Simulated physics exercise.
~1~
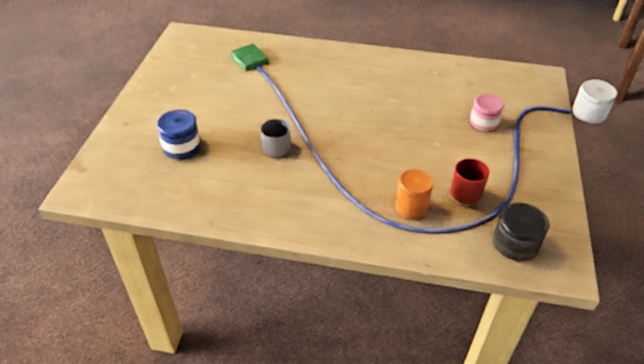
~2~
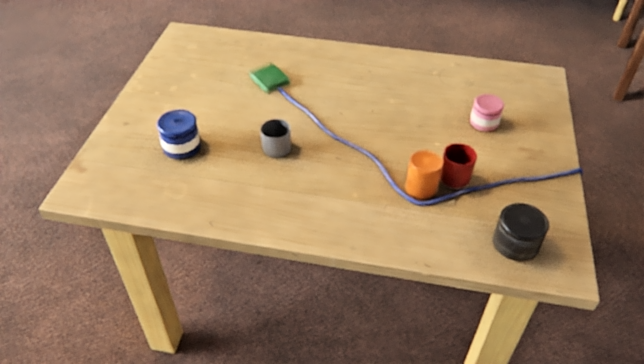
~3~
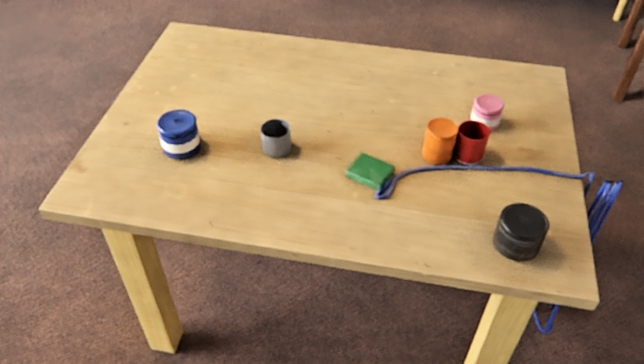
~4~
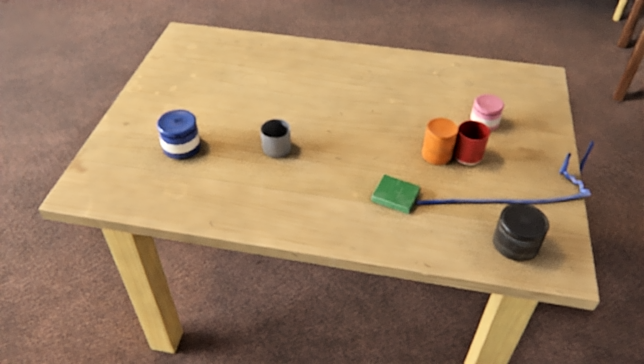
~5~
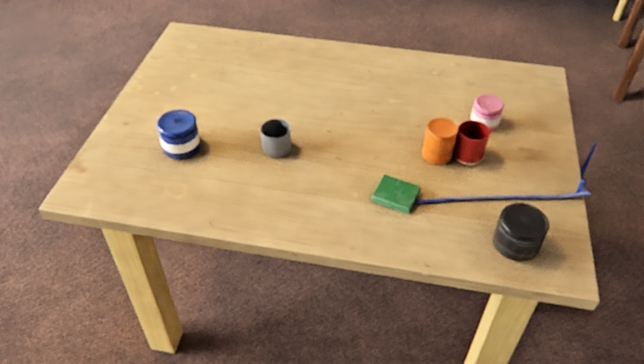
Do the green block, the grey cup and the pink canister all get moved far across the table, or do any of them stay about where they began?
Only the green block travels far, sliding from near the back toward the front right of the table. The grey cup and the pink canister stay about where they began.
